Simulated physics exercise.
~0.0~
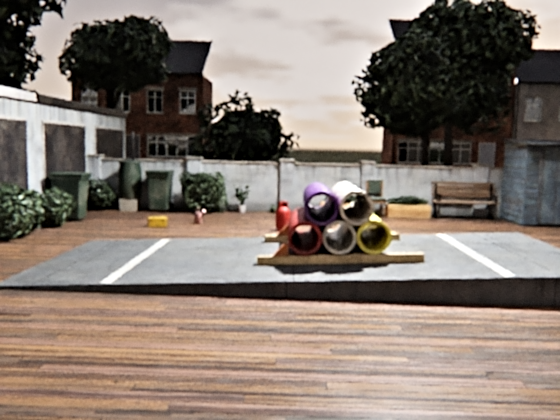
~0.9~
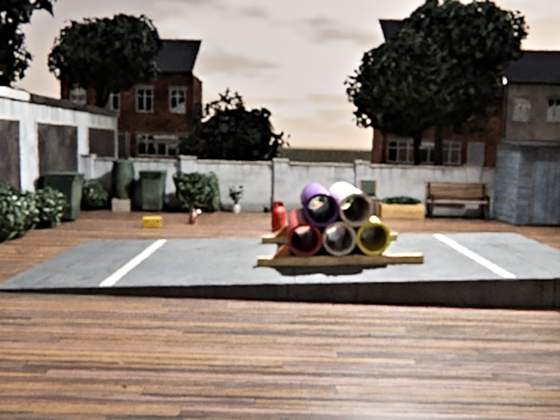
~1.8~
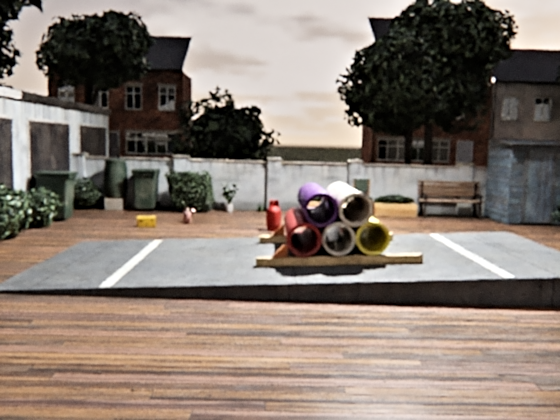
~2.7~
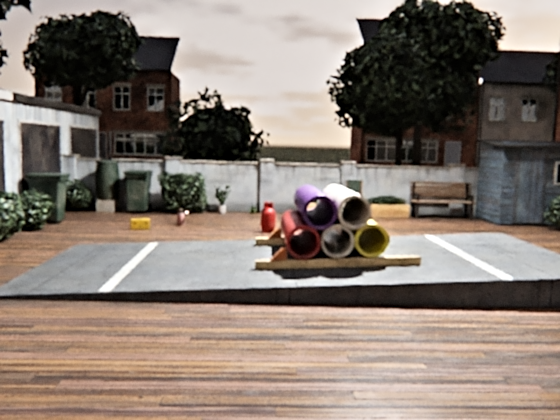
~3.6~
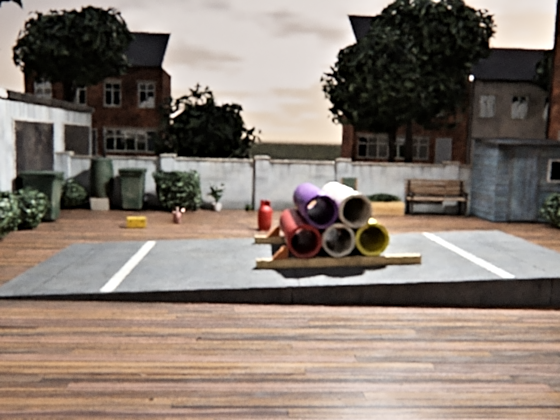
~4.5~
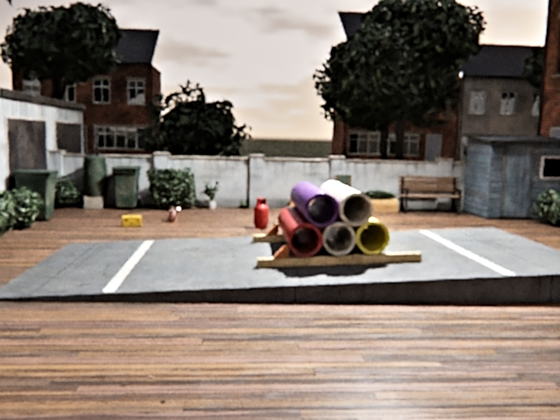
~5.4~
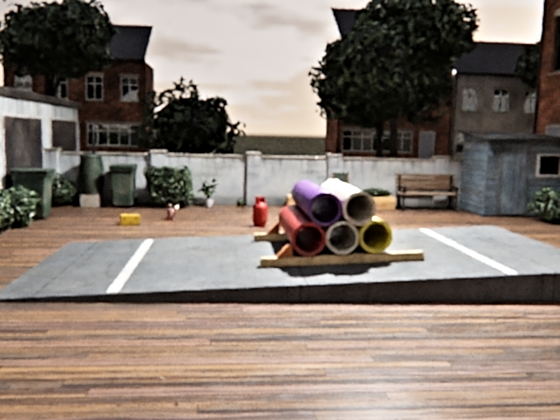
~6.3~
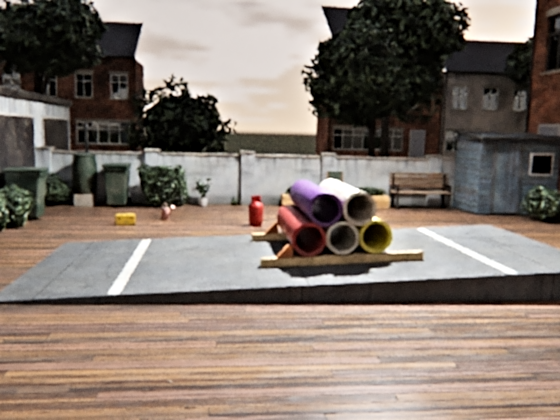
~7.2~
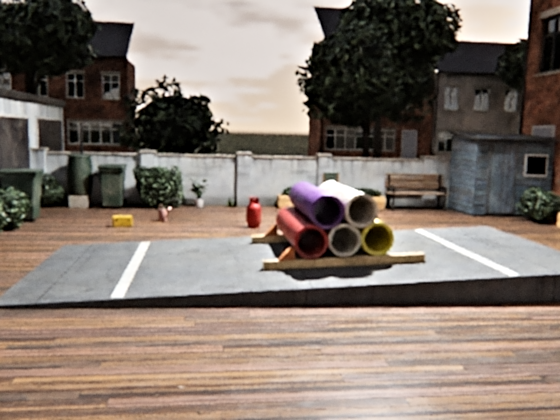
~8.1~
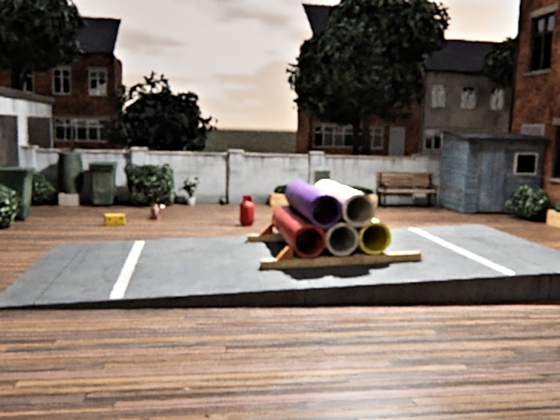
Stacked pipes, purple above red and yellow, resting motionless between white lines on a sloping slab as the view drifts slightly sideways.
